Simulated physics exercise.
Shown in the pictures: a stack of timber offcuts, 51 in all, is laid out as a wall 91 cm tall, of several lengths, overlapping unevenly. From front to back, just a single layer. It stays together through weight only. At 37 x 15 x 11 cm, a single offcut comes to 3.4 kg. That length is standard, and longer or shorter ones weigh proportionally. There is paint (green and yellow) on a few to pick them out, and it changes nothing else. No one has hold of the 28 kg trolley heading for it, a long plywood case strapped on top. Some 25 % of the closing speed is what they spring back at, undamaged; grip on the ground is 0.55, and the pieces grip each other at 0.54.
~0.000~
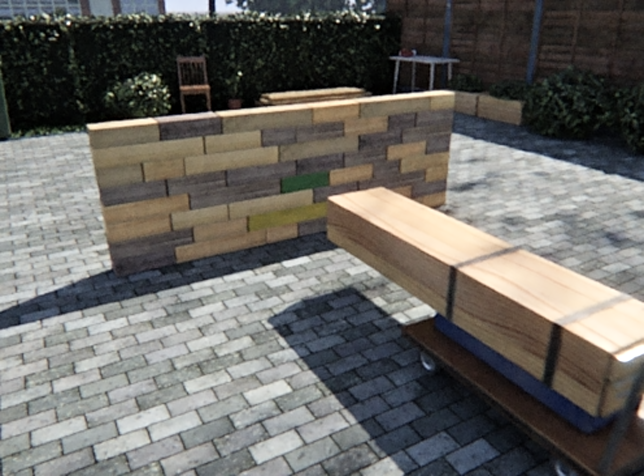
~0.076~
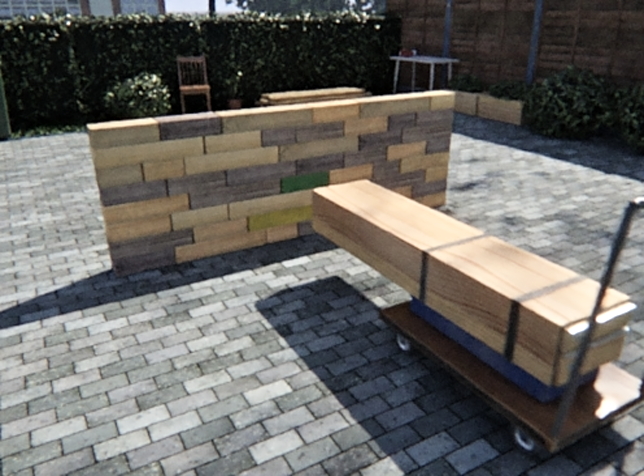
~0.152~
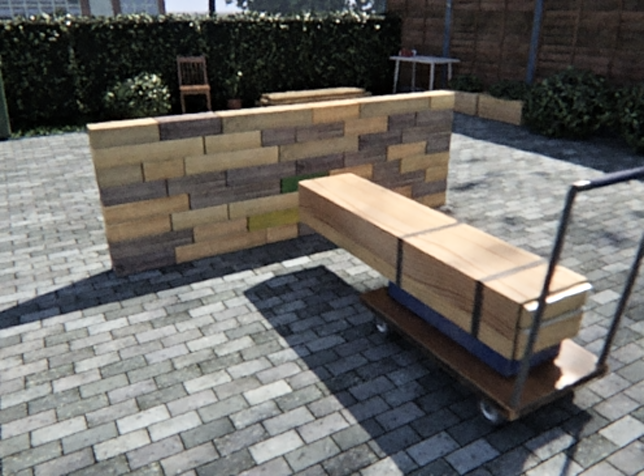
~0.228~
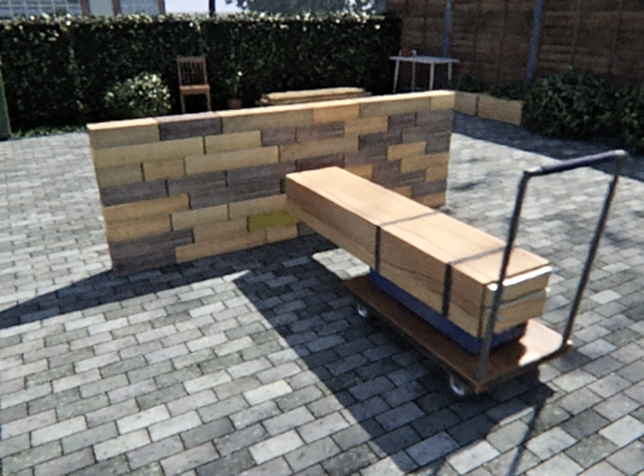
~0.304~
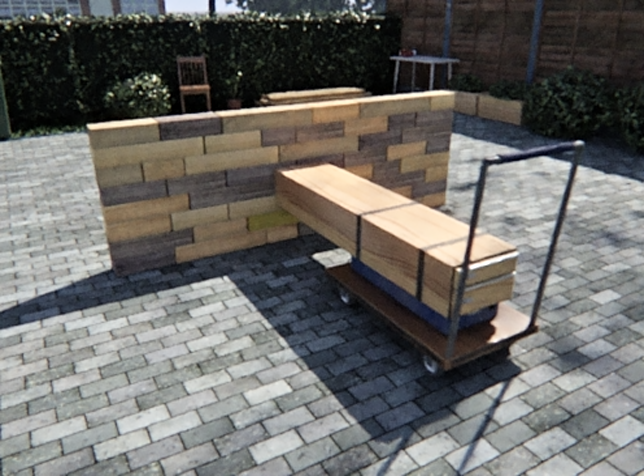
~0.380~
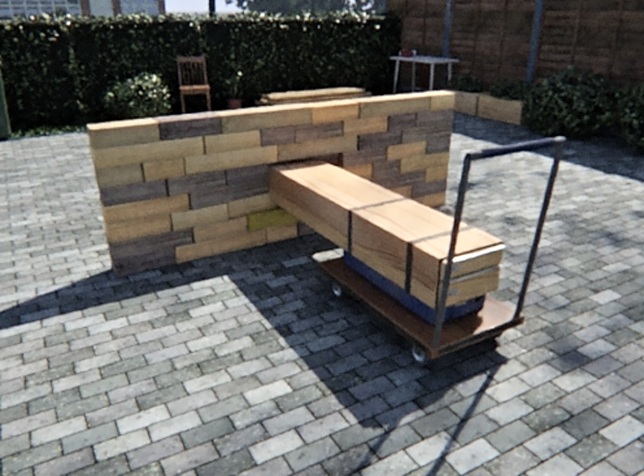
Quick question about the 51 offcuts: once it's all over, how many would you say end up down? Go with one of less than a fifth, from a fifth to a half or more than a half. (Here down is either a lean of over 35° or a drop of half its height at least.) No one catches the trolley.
Expect the fallen portion to be short of a fifth.
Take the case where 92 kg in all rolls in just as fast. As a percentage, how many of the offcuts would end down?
Estimate: Some 50 per cent down.
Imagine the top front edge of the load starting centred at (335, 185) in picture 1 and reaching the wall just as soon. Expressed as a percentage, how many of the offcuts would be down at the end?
Then around 0 percent of them.
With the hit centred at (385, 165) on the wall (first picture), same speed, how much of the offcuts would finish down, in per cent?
Estimate: About 50 %.
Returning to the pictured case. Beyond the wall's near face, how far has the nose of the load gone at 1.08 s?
It has gone roughly 10 centimetres beyond.
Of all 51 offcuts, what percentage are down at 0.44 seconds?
0 %.
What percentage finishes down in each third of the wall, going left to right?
Per cent by third - left: 0; middle: 0; right: 0.
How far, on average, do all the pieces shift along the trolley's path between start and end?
Mean shift close to 0 cm.
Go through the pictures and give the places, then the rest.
In the first frame (we follow the side turned to the camera), load (332, 213) 73 cm short of the wall; yellow offcut (290, 216); green offcut (306, 182); no piece has moved.
In the second frame, load (317, 204) 55 cm short of the wall; green offcut (306, 182).
In the third frame, load (303, 196) 37 cm short of the wall; green offcut (306, 182).
In the fourth frame, load (290, 189) 20 cm short of the wall.
In the fifth frame, load (278, 182) 27 mm short of the wall.
In the sixth frame, load (273, 179) 59 mm into the wall's line; yellow offcut (290, 216); 11 stirred so far.
Around 0.44 s, load 9 cm past the wall's line, still rolling; none of the 51 offcuts down, 18 disturbed; yellow offcut displaced 11 mm; green offcut displaced 12 cm.
Around 0.48 s, load 10 cm past the wall's line, still rolling; none of the 51 offcuts down, 18 disturbed; yellow offcut displaced 13 mm; green offcut displaced 13 cm.
Around 0.76 s, load 11 cm past the wall's line, stopped; none of the 51 offcuts down, 25 disturbed; green offcut tipped 3°; yellow offcut tipped 3°.
Around 1.08 s, load 10 cm past the wall's line, stopped; none of the 51 offcuts down, 18 disturbed; yellow offcut displaced 13 mm; green offcut displaced 13 cm.
Finally (1.5 s), load 10 cm past the wall's line, stopped; none of the 51 offcuts down, 18 disturbed; yellow offcut displaced 12 mm; green offcut displaced 13 cm. That is 0 per cent. Seen by the last camera, middles, yellow offcut near (285, 213), green offcut near (293, 175).
